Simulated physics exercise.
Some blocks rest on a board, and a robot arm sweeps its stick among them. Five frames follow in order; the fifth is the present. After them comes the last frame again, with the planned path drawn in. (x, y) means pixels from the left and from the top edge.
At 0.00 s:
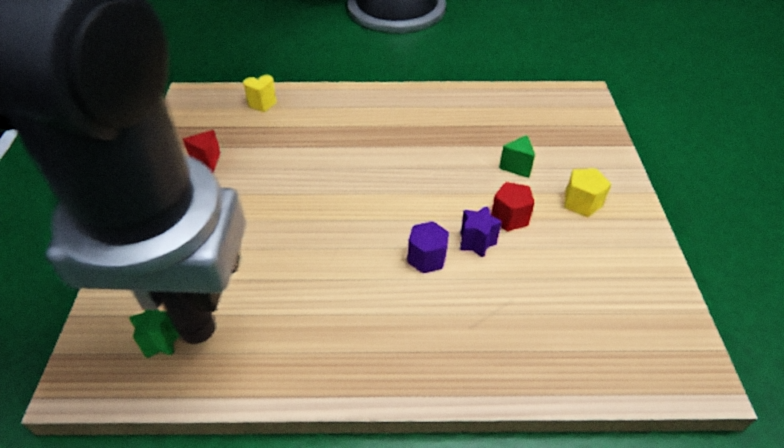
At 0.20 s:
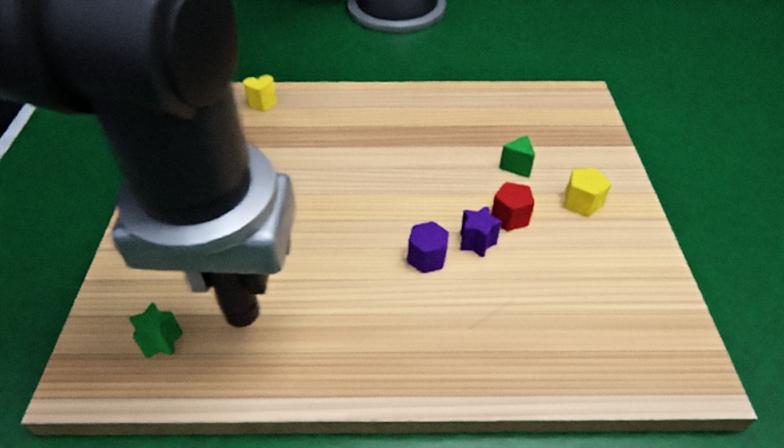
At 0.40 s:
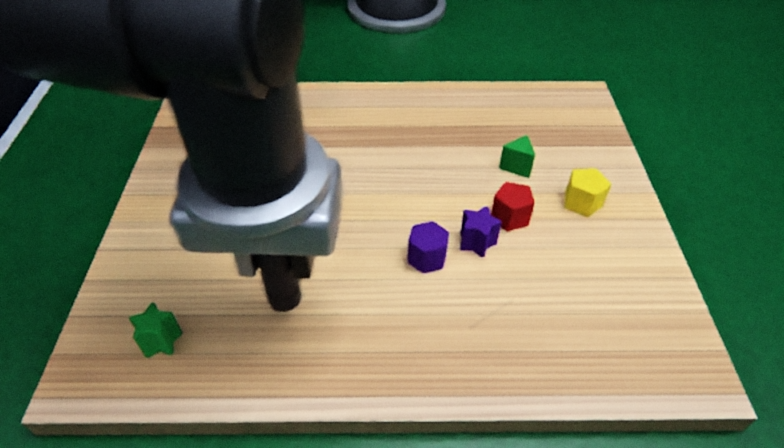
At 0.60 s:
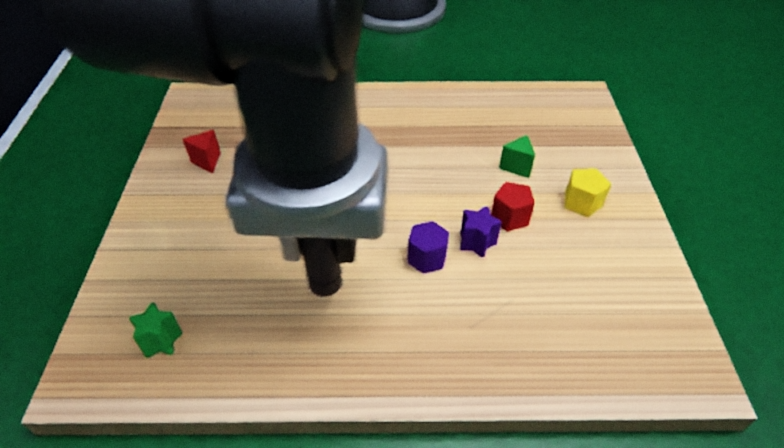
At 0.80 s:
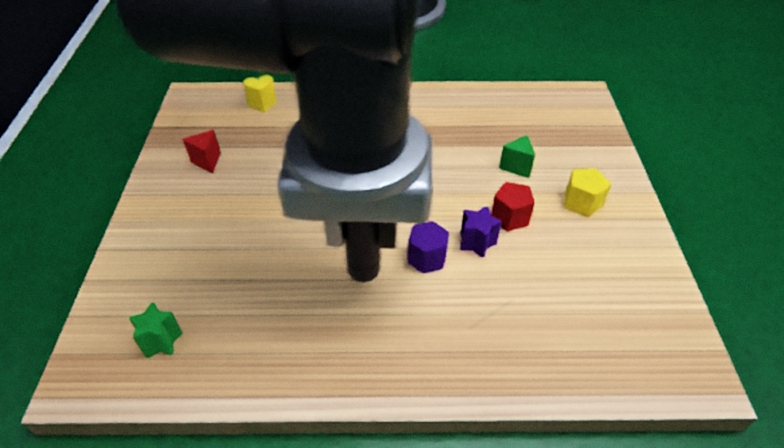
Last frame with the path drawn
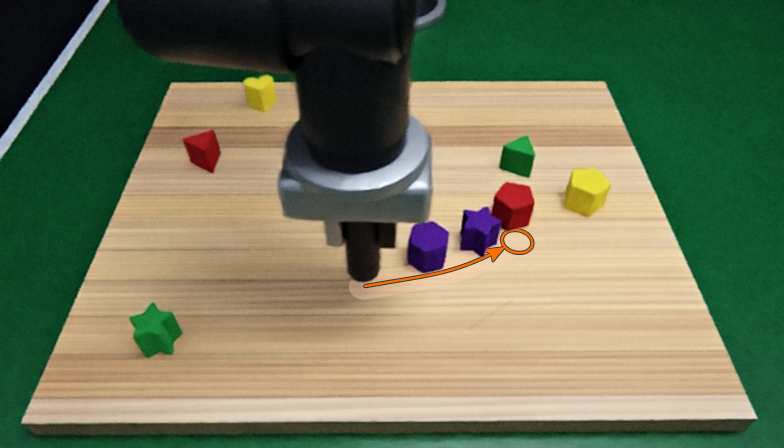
A dark robot arm with a stick-like tip moves steadily right and slightly upward across a wooden board, from beside a green star block to near a purple hexagon, while the red, yellow, green and purple blocks stay still.
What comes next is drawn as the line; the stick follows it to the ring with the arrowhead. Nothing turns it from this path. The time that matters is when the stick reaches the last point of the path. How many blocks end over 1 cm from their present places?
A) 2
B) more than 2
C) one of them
I choose B.
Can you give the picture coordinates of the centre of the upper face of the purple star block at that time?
It comes to (500, 202).
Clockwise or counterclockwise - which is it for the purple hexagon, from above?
The turn is anti-clockwise.
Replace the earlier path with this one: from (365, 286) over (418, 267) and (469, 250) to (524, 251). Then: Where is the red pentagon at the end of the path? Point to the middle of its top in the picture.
Its top middle is near (537, 182).
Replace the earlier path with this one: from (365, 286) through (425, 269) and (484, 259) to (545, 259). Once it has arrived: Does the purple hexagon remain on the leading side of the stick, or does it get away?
The stick moves past it.
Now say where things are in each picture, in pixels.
In the first picture, tip of the stick (198, 329), middles of tops, purple hexagon (429, 235), purple star block (481, 219), red pentagon (516, 194), yellow pentagon (590, 180).
In the second picture, stick (243, 314), nothing pushed.
In the third picture, stick (285, 298), nothing pushed.
In the fourth picture, stick (326, 284), nothing pushed.
In the fifth picture, stick (364, 270), purple hexagon (429, 235), purple star block (481, 219), red pentagon (516, 194), yellow pentagon (590, 180).
The line goes from (365, 286) via (448, 271), ending at (517, 241).
The first path, step by step. One third of the way, stick (424, 260); purple hexagon (438, 230), turned 20° anticlockwise.
Two thirds of the way, stick (477, 246); purple hexagon (447, 219), turned 50° anticlockwise; purple star block (487, 214), turned 20° clockwise.
At the end, stick (521, 225); purple hexagon (447, 219), turned 50° anticlockwise; purple star block (500, 202), turned 60° anticlockwise; red pentagon (522, 183); yellow pentagon unmoved.
